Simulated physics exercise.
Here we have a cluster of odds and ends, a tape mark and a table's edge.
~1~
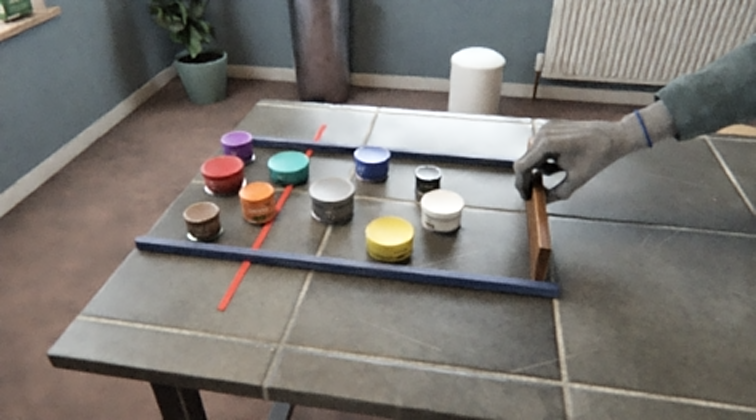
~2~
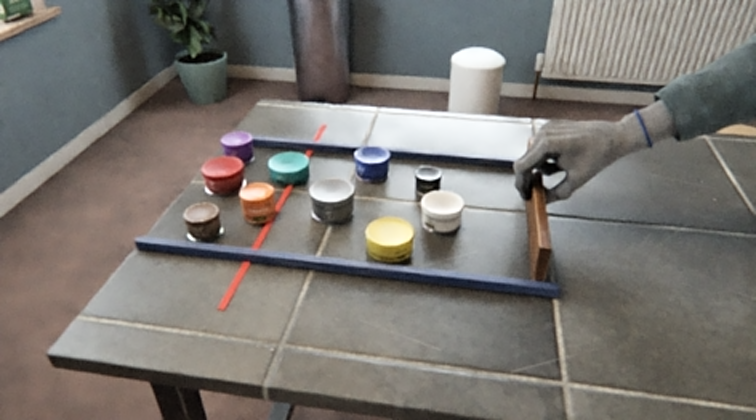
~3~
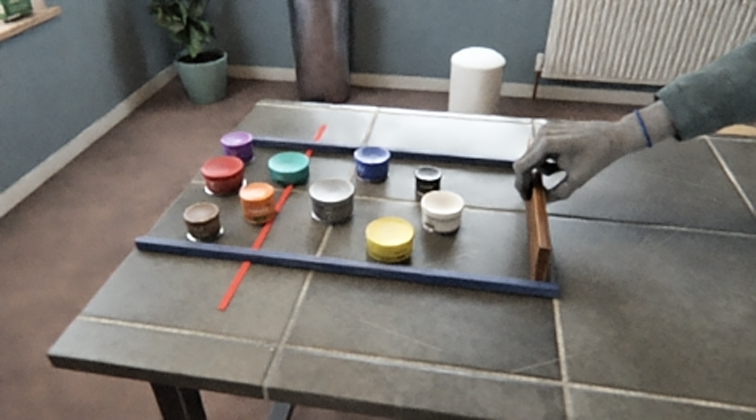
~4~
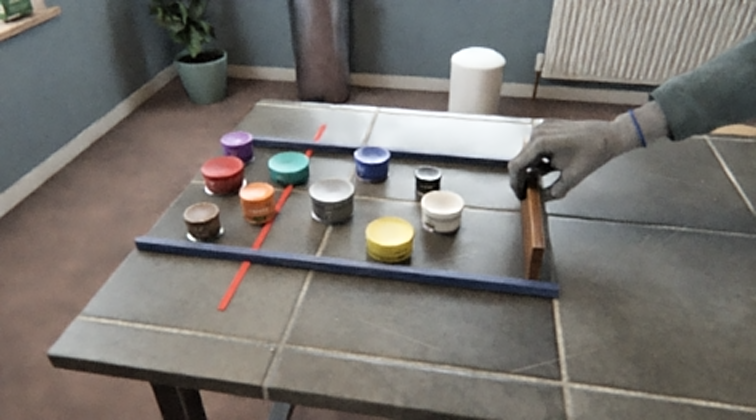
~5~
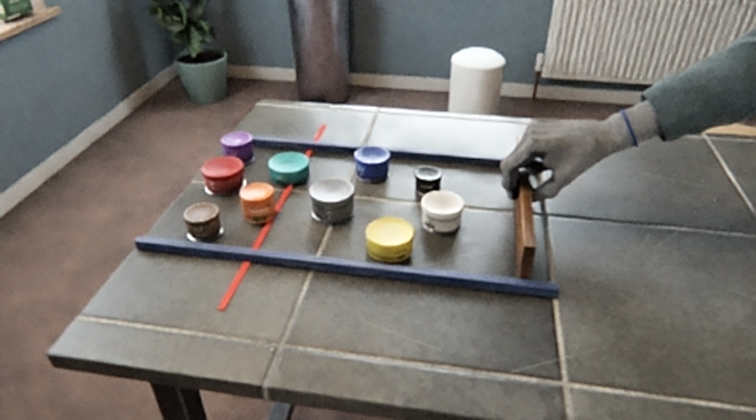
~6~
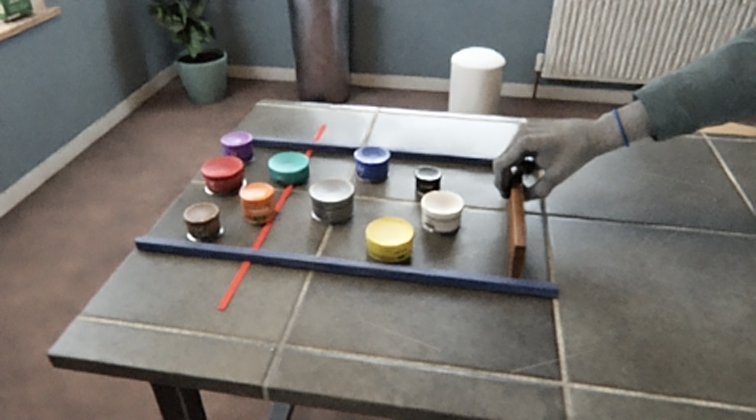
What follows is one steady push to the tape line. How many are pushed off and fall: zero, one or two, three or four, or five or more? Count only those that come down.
Here the number that fall off is zero.
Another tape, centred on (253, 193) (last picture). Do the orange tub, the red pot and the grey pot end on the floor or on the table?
The orange tub holds on, the red pot tumbles off, the grey pot remains up.
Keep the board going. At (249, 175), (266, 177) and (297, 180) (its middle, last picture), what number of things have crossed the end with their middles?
The counts: 1, 1 and 0.
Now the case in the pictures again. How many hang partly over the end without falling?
Overhanging: 1.
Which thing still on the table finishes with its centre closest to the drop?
Foremost is the red pot.
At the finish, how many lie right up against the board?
The number is 4.
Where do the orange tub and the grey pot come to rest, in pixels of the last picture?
Near (225, 203) and (227, 183).
Early on, none off yet; purple tin at rest near (238, 149); red pot at rest near (224, 176); brown tin at rest near (203, 222).
Finally, the number that fall off is zero.
